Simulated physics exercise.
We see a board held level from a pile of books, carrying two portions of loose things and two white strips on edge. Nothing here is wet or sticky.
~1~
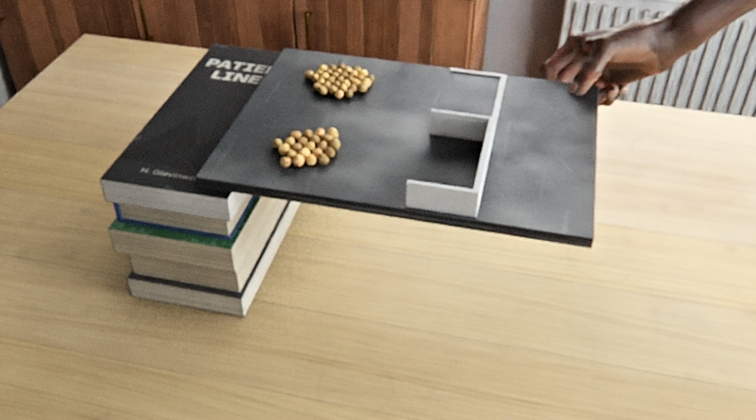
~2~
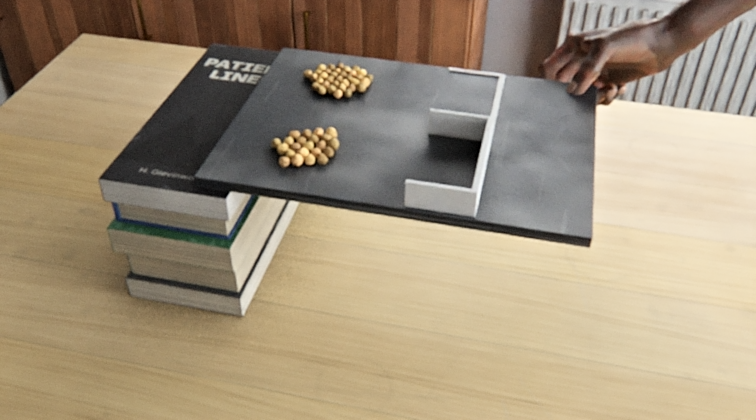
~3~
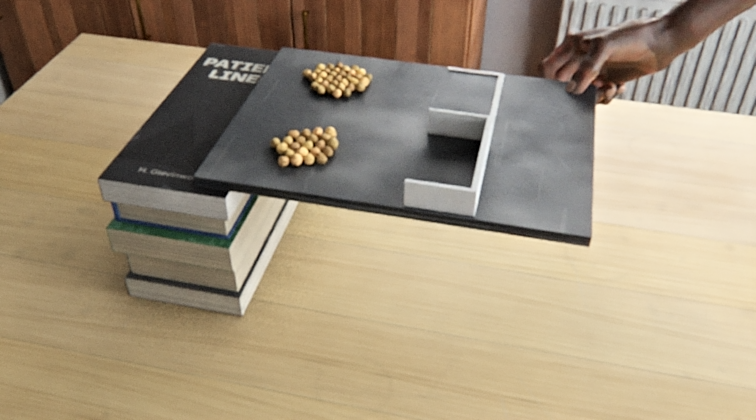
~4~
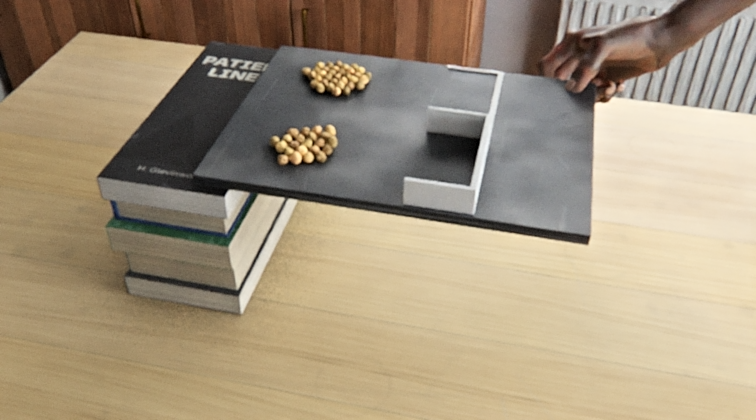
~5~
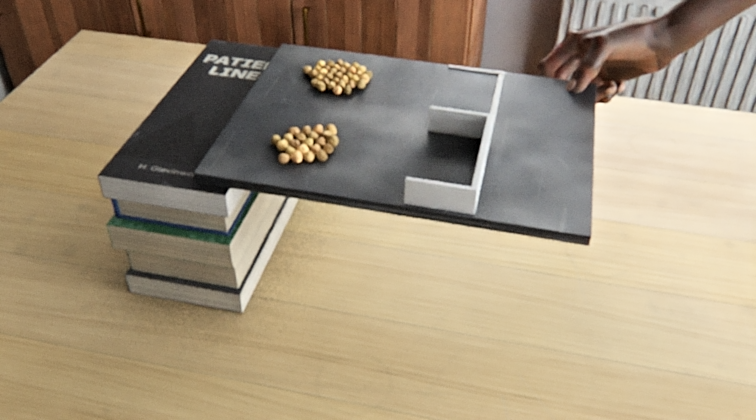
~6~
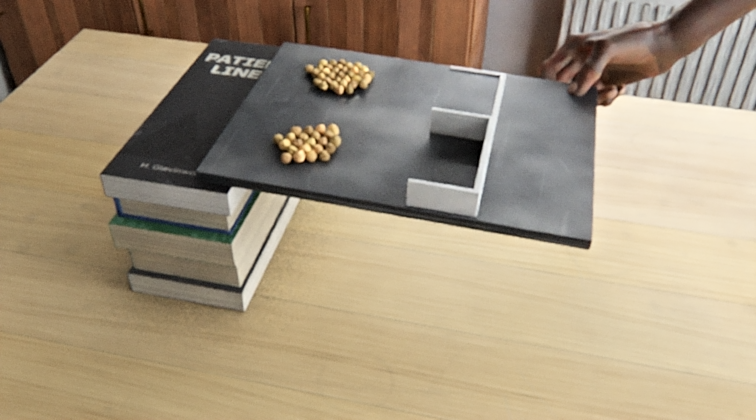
On a pale wooden table, a dark board rests on a stack of books at the left while a hand holds its right end, with two clusters of dried chickpeas and white upright strips on top. The board stays nearly level, then its held end dips very slightly, and the chickpeas stay still.
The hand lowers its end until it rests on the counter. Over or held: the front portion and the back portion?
In the end the front portion ends against the bar, and the back portion carries on beyond the bar.
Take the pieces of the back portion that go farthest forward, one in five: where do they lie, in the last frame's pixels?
At about (692, 278).
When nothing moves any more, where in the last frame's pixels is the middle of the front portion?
Roughly at (438, 247).
Then, 0.58 s later than the last frame, board sloping at 17°; front portion on its way down; back portion on its way down.
Then, 1.09 s later than the last frame, board resting at 29°; front portion has reached its bar; back portion almost all past its bar.
Then, 1.52 s later than the last frame, board resting at 29°; front portion has reached its bar; back portion every one past its bar.
When it is over, board resting at 29°; front portion gathered behind its bar; back portion every one past its bar.
